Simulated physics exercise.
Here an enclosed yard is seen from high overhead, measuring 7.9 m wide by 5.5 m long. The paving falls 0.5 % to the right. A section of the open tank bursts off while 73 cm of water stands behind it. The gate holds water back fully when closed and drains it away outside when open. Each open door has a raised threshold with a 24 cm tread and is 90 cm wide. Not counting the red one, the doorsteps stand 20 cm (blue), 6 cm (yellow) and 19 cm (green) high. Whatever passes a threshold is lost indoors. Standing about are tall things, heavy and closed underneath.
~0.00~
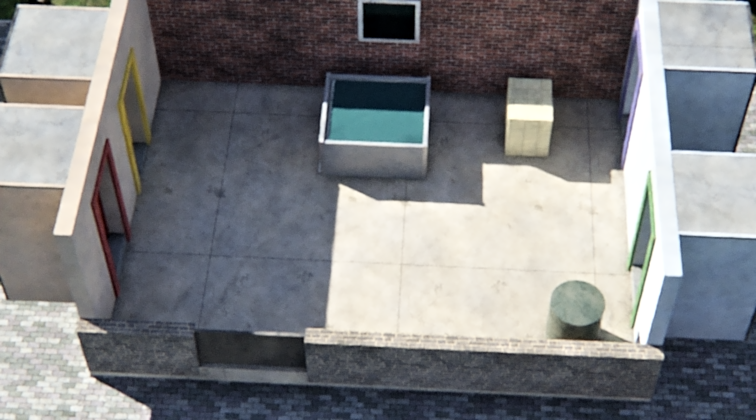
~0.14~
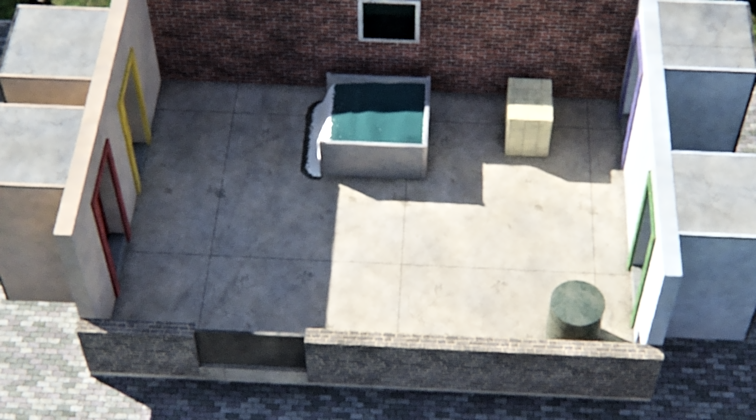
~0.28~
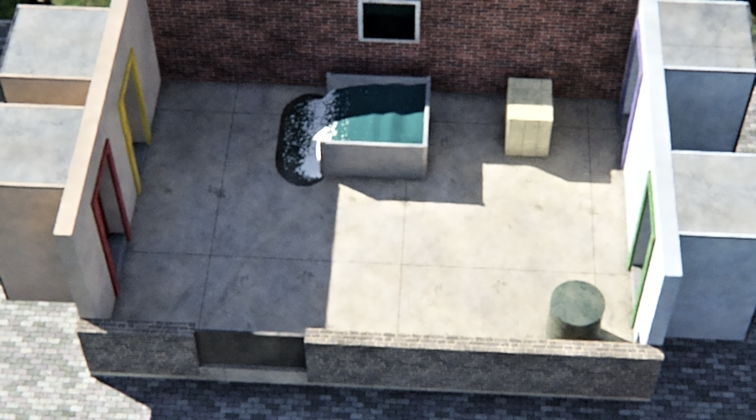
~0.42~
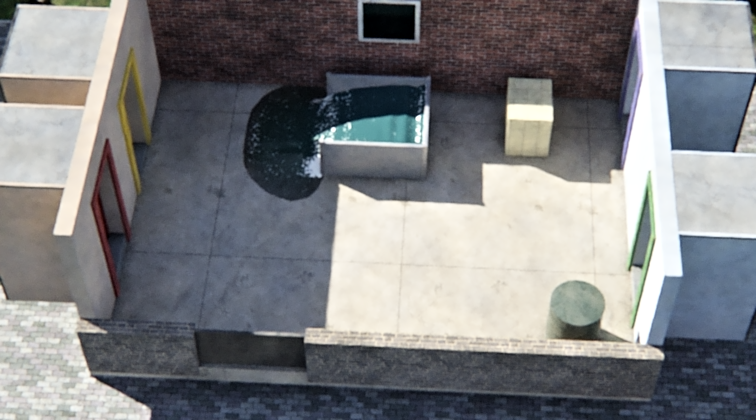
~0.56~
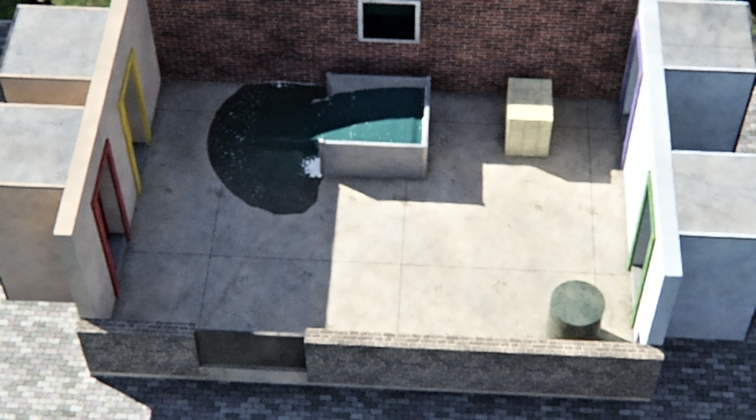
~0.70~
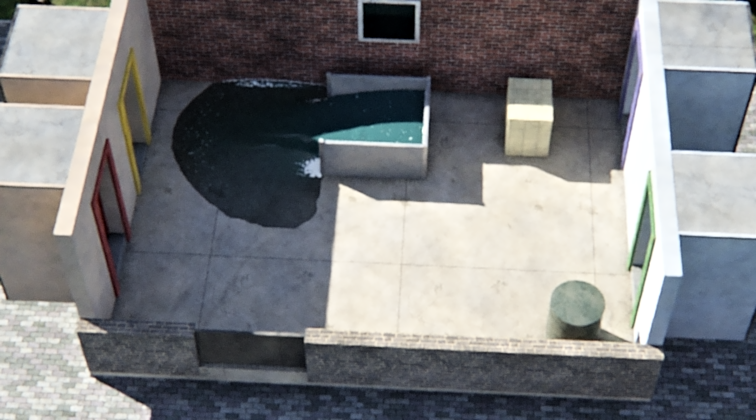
Dark green water sits still in an open tank against the brick wall of an enclosed yard, then bursts out through the tank's left side in a white, foamy rush. It spreads leftward and forward across the pale paving as a widening dark, rounded pool, while the level in the tank drops.
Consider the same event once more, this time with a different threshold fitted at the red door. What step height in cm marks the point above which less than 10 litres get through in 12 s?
The point is around 8 cm.
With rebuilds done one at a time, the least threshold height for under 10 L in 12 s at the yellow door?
For yellow: Close to 26 cm.
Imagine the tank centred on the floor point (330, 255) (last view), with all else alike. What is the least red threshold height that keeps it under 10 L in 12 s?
About 32 cm.
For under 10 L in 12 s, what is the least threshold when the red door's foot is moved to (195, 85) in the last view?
Minimum: Close to 31 cm.
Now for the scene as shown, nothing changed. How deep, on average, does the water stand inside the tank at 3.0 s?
Roughly 12 cm.
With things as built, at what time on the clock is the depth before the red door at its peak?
Roughly 2.2 s.
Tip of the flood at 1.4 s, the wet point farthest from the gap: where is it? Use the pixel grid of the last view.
Front tip: Approx. (130, 233) px.
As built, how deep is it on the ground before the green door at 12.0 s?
You'd measure close to 6.5 cm there.
After 1.4 s water covers 25 % of the floor, deepest (46 cm) near (161, 84); it has not reached the red door.
After 3.0 s water covers 30 % of the floor, deepest (22 cm) near (106, 348); 12 cm at the red door, 0 litres in over its 23 cm threshold.
After 12.0 s water covers 95 % of the floor, deepest (10 cm) near (548, 100); 3 cm at the red door, 0 litres in over its 23 cm threshold.
At the red door as built, the water arrived by 1.7 s and peaked near 12 cm at 2.2 s.
Run again over the same 12 s with other heights there, 16 litres in over 7 cm, 4 litres over 9.5 cm. The limit of 10 litres is kept from about 8 cm up.
